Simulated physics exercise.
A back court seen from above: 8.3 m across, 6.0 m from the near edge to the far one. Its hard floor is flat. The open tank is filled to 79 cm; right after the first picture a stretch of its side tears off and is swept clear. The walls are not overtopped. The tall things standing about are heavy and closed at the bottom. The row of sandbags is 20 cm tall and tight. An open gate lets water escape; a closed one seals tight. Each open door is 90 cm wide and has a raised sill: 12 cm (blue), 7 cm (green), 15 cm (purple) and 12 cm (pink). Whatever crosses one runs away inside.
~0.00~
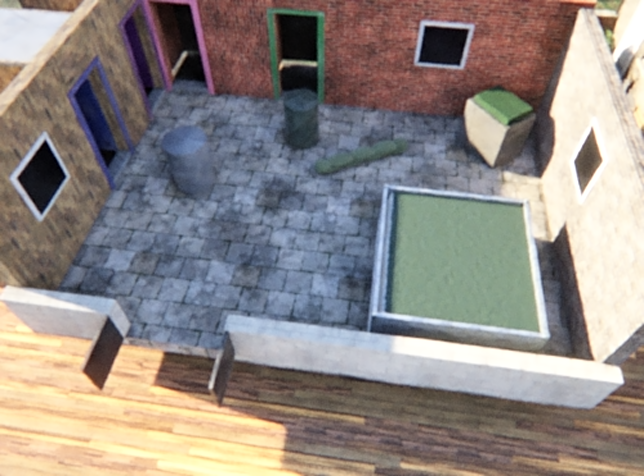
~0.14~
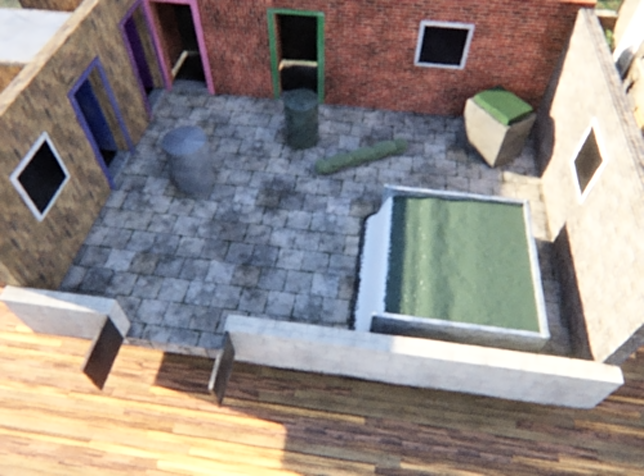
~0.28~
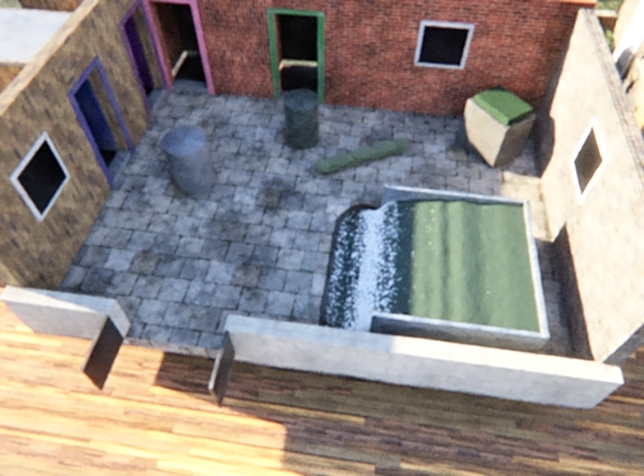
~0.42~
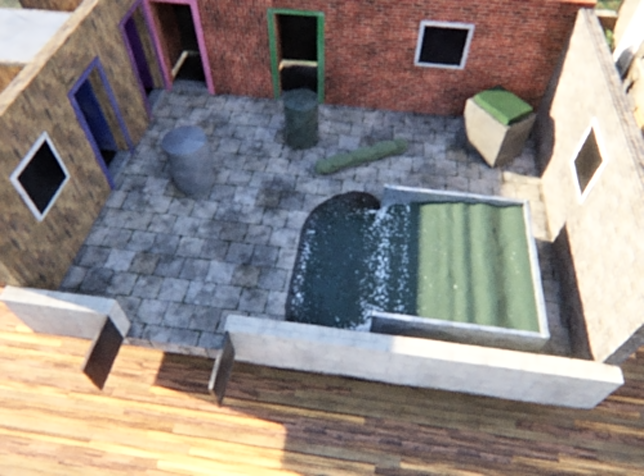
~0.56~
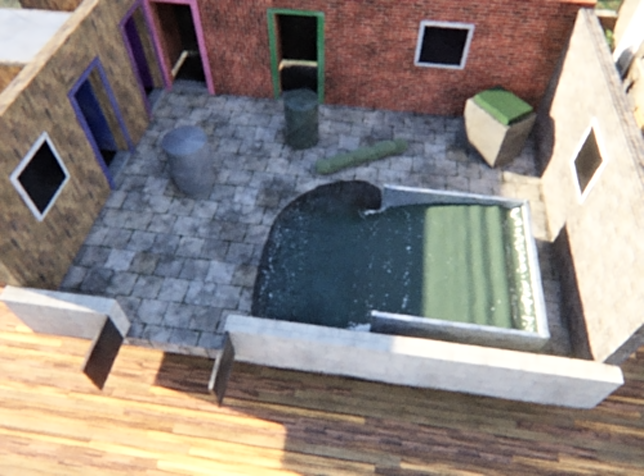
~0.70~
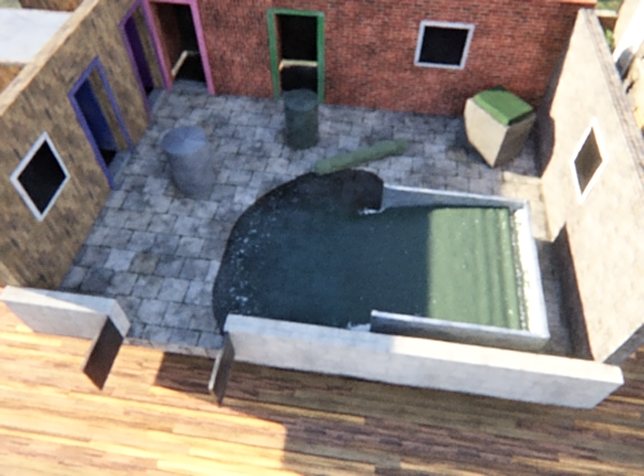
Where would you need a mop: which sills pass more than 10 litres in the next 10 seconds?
Door by door: At the blue door it passes the limit; at the green door it goes over the limit; at the purple door it passes the limit; at the pink door it goes over the limit.
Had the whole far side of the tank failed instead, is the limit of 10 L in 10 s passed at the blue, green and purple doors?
Then: Blue under, green past it, purple above.
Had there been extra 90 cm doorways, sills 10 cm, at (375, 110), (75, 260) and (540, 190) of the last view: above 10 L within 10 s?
In that order: Not over, past it, not over.
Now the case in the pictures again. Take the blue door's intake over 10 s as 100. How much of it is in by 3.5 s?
Some 50 per cent by then.
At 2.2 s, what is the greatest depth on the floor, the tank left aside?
Roughly 50 cm.
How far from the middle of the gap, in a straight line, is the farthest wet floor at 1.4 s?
Roughly 5.4 m.
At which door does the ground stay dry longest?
Last comes the green one.
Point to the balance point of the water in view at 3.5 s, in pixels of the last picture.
Near (237, 233).
After 1.4 s water covers 45 % of the floor and is deepest (32 cm) near (363, 303); blue door not reached, green door not reached, purple door not reached, pink door not reached.
After 2.2 s water covers 55 % of the floor and is deepest (50 cm) near (51, 302); blue door 17 cm at the sill, 4 L in, green door not reached, purple door not reached, pink door not reached.
After 3.5 s water covers 60 % of the floor and is deepest (36 cm) near (152, 250); blue door 21 cm at the sill, 40 L in, green door not reached, purple door 23 cm at the sill, 8 L in, pink door 27 cm at the sill, 21 L in.
After 6.0 s water covers 70 % of the floor and is deepest (24 cm) near (198, 93); blue door 13 cm at the sill, 76 L in, green door 9 cm at the sill, 1 L in, purple door 22 cm at the sill, 80 L in, pink door 23 cm at the sill, 269 L in.
After 10.0 s water covers 95 % of the floor and is deepest (16 cm) near (466, 134); blue door 10 cm at the sill, 78 L in, green door 9 cm at the sill, 43 L in, purple door 9 cm at the sill, 95 L in, pink door 9 cm at the sill, 322 L in.
